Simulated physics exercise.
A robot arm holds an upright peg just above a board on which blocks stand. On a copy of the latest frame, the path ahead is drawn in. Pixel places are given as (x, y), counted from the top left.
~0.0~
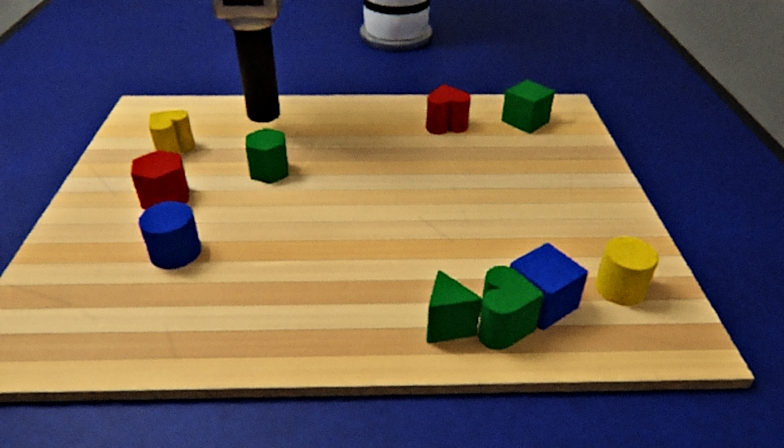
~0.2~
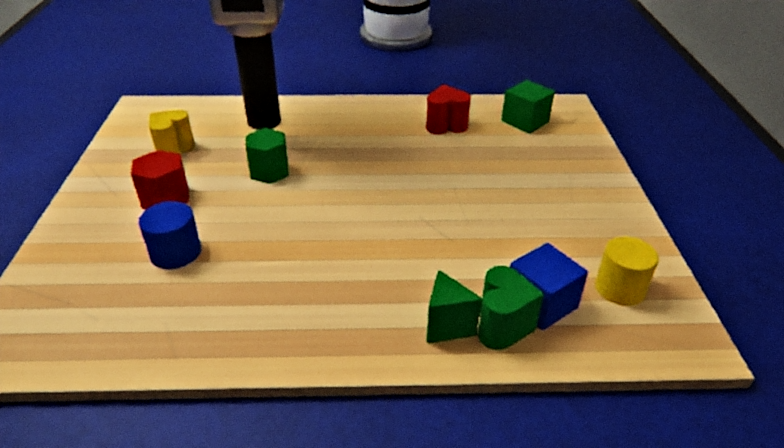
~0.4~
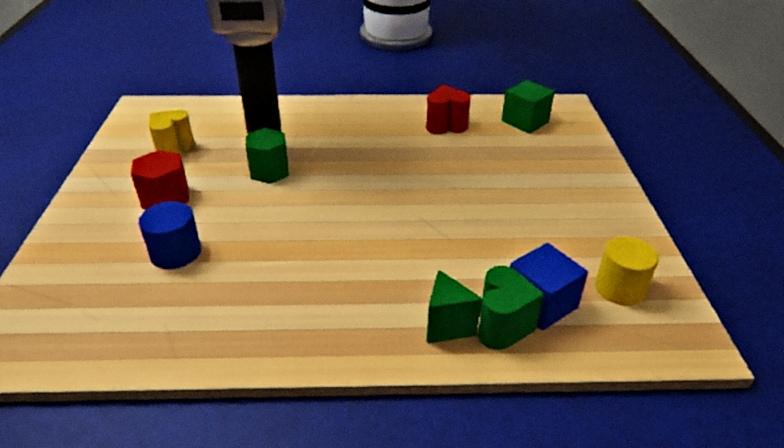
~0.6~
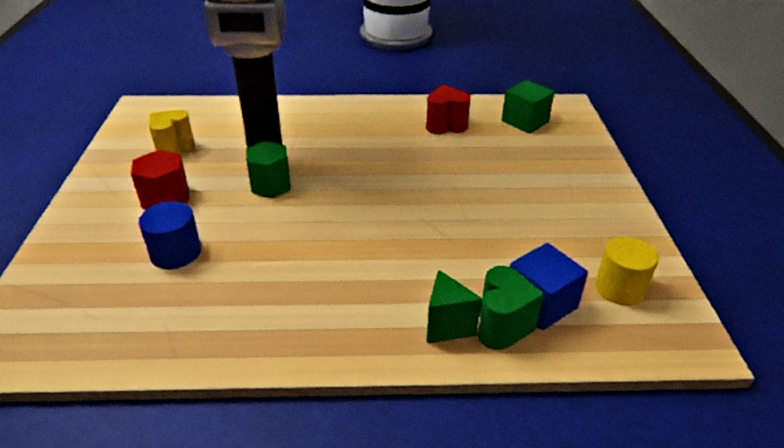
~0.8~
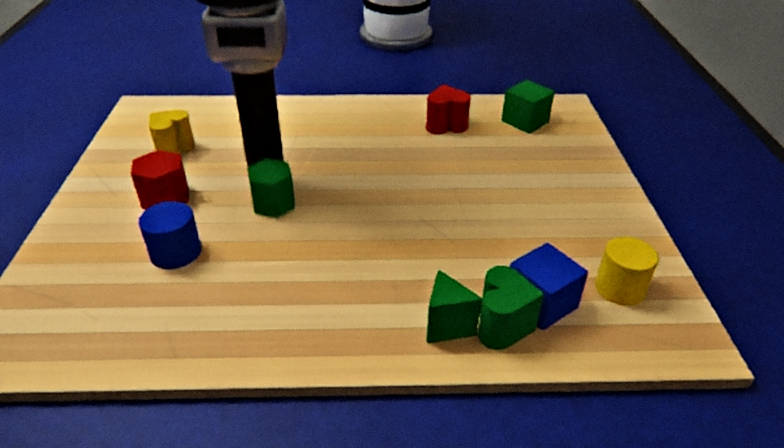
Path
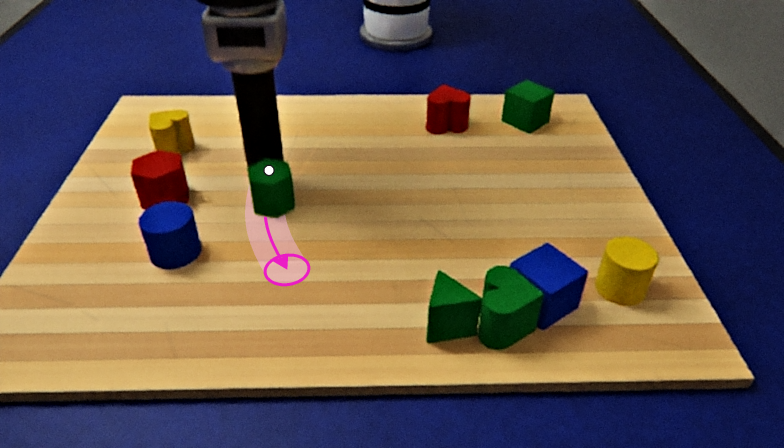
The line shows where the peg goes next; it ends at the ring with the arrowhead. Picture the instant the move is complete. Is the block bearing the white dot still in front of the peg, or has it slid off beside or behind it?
My prediction: In front.
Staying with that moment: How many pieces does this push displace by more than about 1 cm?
The answer is one block, counting only moves over 1 cm.
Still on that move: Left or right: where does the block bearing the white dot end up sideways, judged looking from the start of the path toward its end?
Slides left.
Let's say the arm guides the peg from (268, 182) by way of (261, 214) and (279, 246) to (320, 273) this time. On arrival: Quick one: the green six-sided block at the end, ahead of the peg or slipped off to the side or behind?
Pushed ahead.
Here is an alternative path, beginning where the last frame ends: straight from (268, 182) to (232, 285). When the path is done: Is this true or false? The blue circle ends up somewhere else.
False
Drawn move, from (268, 182) via (265, 209) and (271, 238), ending at (287, 269); the dot is on the green six-sided block.
What follows on the original path. One third of the way, peg (262, 190); green six-sided block (275, 198), turned 25° anticlockwise.
Two thirds of the way, peg (268, 219); green six-sided block (295, 222), turned 60° anticlockwise.
At the end, peg (284, 249); blue circle still; green six-sided block (324, 247), turned 90° anticlockwise.
